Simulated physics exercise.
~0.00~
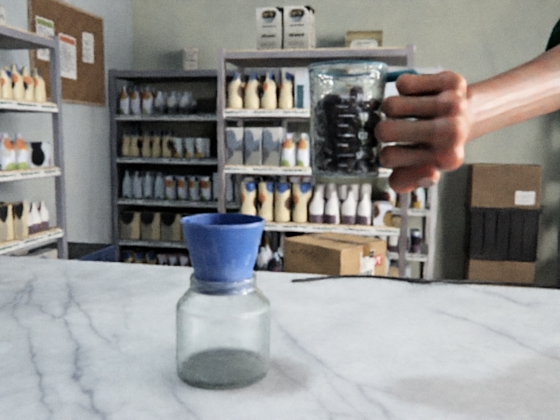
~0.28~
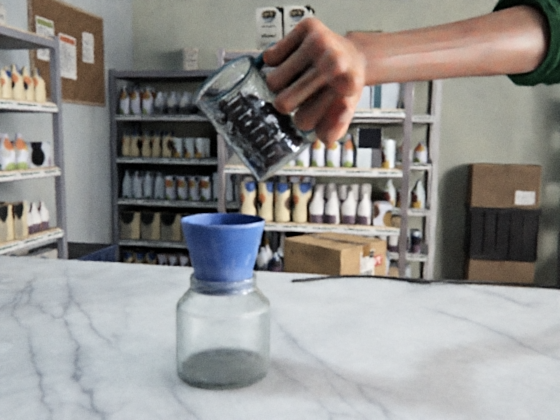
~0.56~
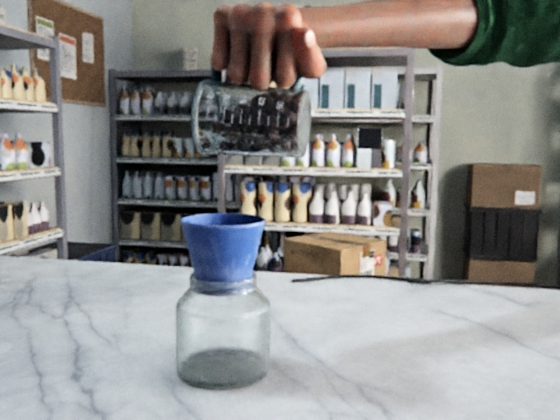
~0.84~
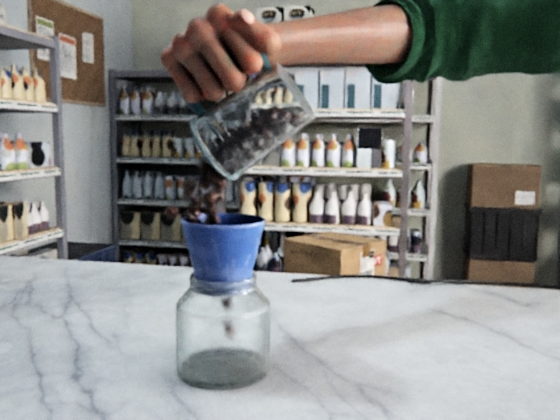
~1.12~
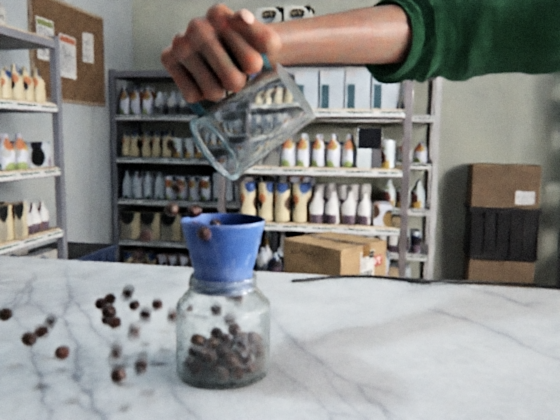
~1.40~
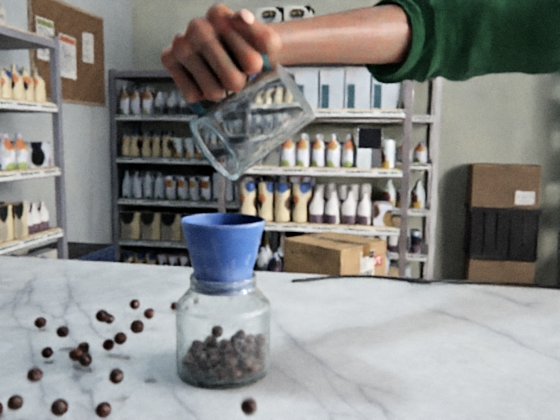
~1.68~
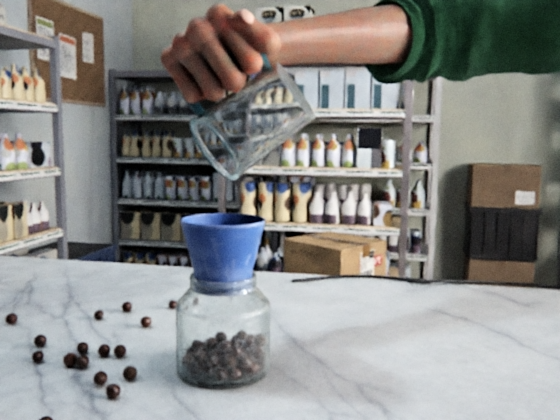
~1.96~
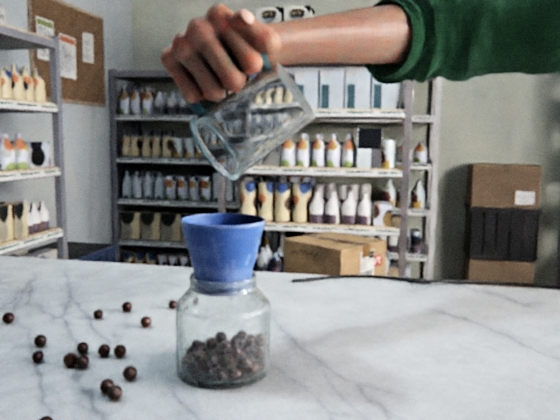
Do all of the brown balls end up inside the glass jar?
No, most of them end up in the jar, but some spill and come to rest on the marble table to its left.
